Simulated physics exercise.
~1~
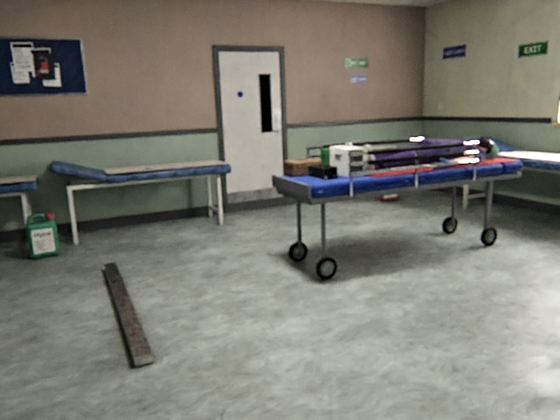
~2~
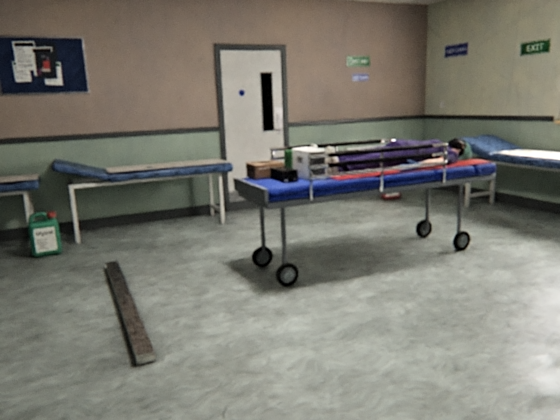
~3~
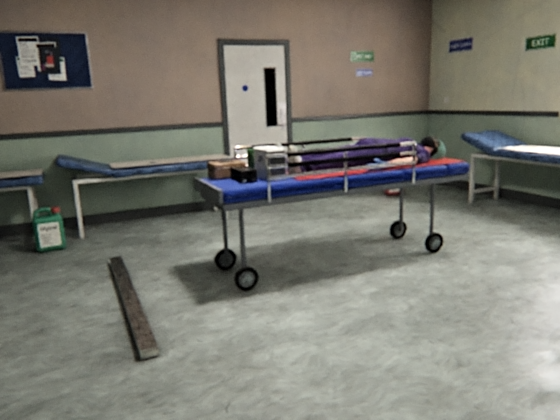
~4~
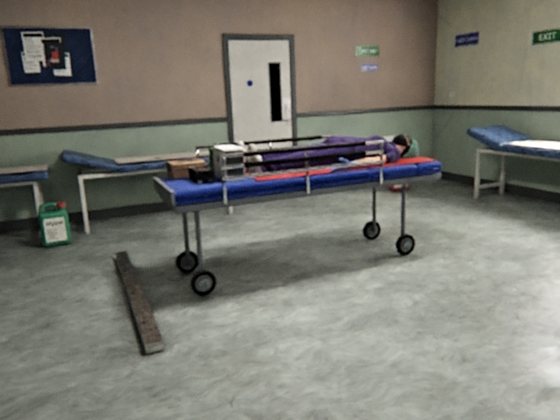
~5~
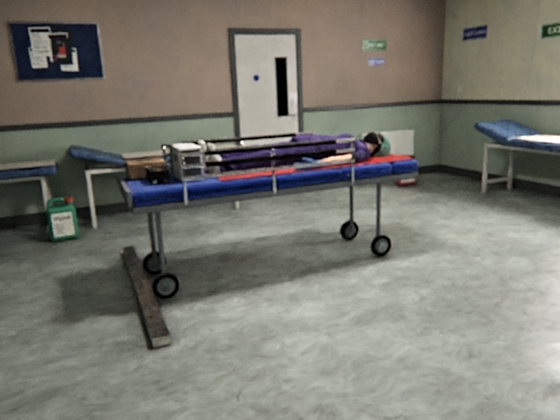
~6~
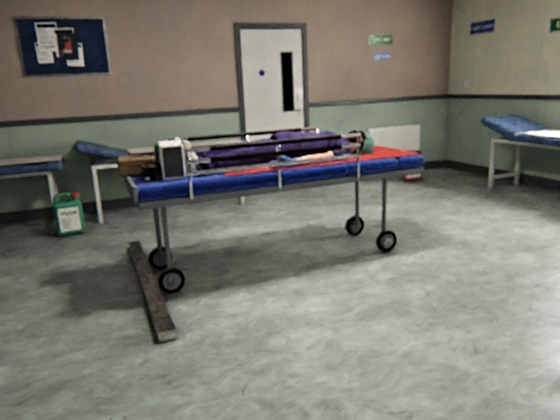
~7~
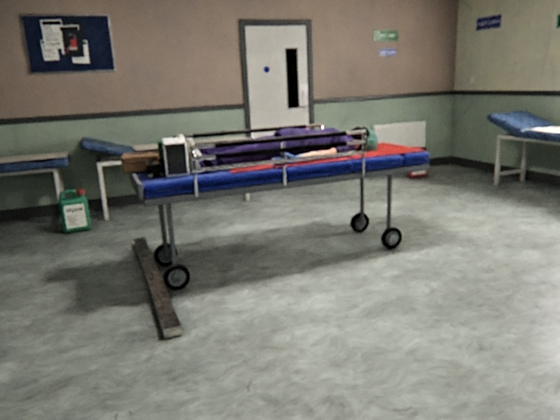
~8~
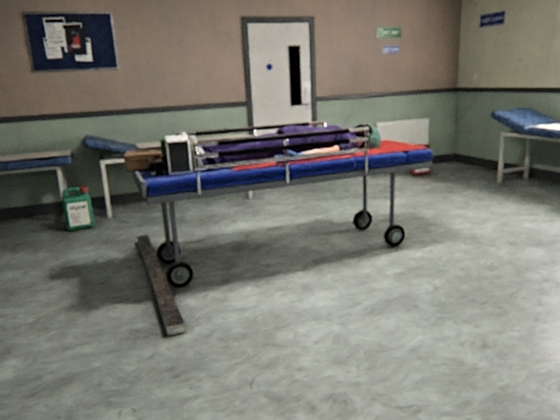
We see a wheeled hospital trolley carrying a purple-clad figure and several small items roll left across a grey-floored room until it stops at a sill on the floor, the load shifting slightly toward the left end but everything remaining aboard.
